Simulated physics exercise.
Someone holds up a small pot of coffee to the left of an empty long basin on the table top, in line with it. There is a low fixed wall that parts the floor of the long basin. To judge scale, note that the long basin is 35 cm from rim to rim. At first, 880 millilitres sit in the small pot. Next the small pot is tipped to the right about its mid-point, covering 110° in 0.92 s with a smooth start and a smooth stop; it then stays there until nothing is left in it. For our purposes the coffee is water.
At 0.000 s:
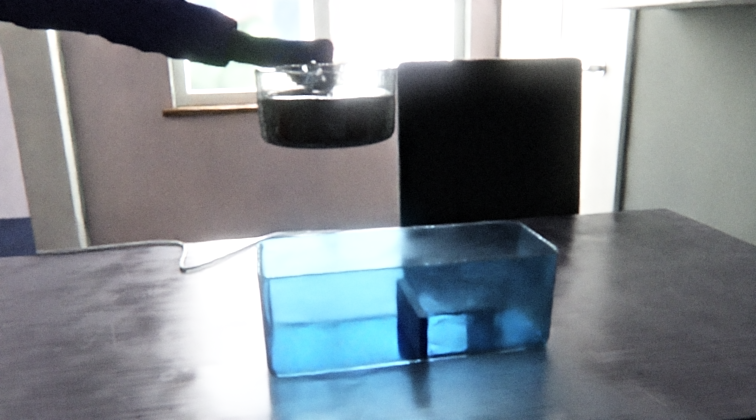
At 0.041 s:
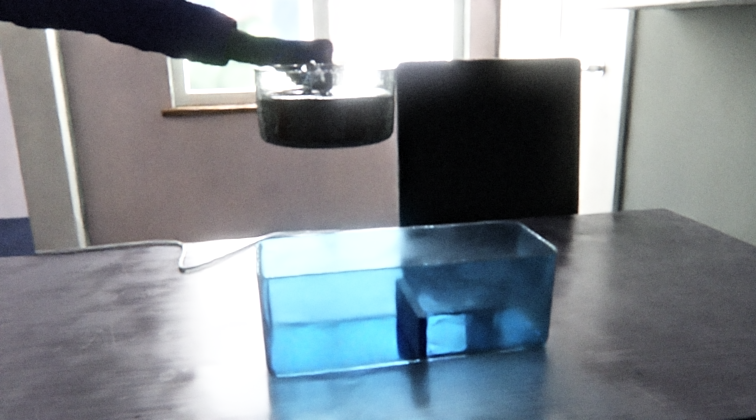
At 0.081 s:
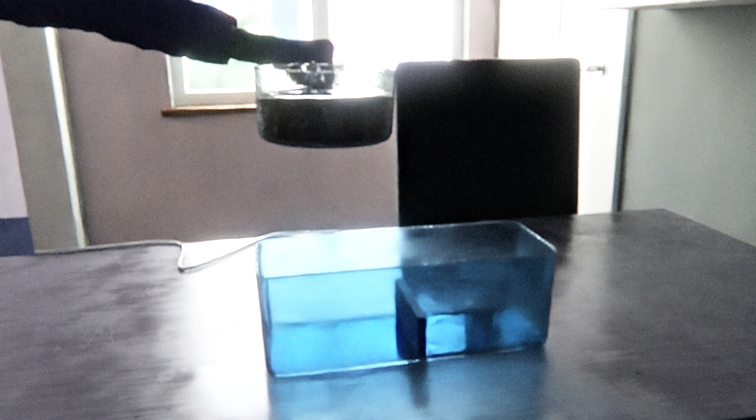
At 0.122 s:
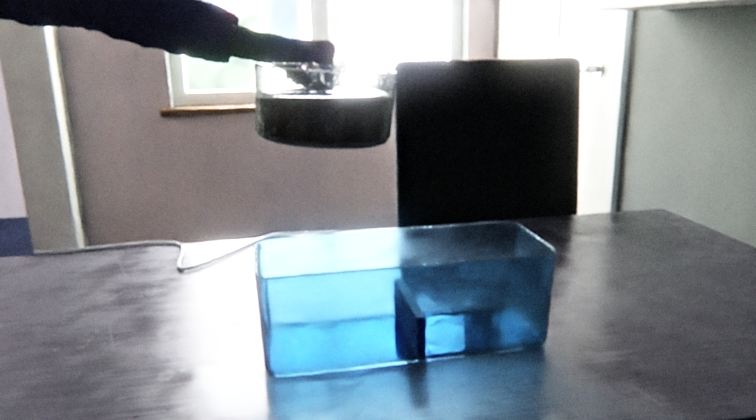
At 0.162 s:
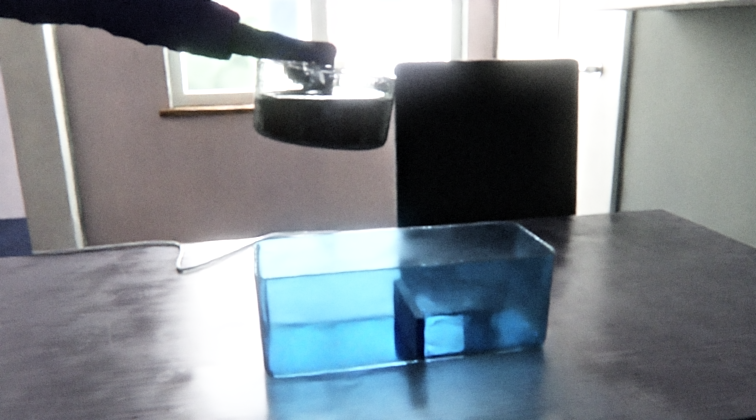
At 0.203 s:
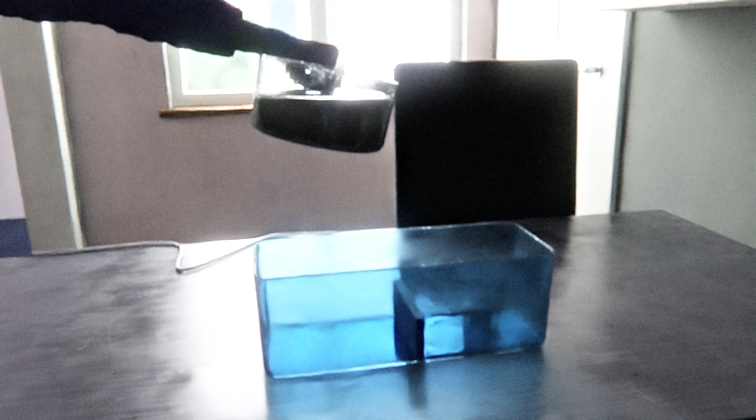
Dark-sleeved arm holding a small clear pot of dark liquid above a blue see-through basin, slowly tilting it slightly to the right.
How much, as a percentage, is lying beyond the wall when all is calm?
Around 77 per cent lies beyond the wall.
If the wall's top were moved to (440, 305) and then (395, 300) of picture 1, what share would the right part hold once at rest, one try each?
Some 50 in a hundred, then some 90 in a hundred.
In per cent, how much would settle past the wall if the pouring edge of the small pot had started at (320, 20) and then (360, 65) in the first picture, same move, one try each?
In order, 15 and 55 per cent.
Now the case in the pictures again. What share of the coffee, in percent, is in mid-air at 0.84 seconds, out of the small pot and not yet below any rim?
Estimate: About 14 in a hundred.
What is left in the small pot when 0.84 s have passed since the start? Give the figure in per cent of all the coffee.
Roughly 10 percent remains.
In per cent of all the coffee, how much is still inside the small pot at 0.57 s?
Some 56 per cent.
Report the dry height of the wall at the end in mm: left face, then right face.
Left side: Around 46 mm. Right side: Around 22 mm.
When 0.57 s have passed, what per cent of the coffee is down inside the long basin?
About 4%.
Then, 0.57 s in, the tilt is 75° and 56 per cent is still to pour, 0 is left of the wall and 4 right of it.
Then, 0.84 s in, the tilt is 108° and 9 per cent is still to pour, 6 is left of the wall and 71 right of it.
Then, 1.12 s in, the tilt is 110° and 0 per cent is still to pour, 21 is left of the wall and 77 right of it.
Then, 1.42 s in, the tilt is 110° and 0 per cent is still to pour, 21 is left of the wall and 77 right of it.
Finally, 21 per cent lies left of the wall, 77 right of it and 1 outside.
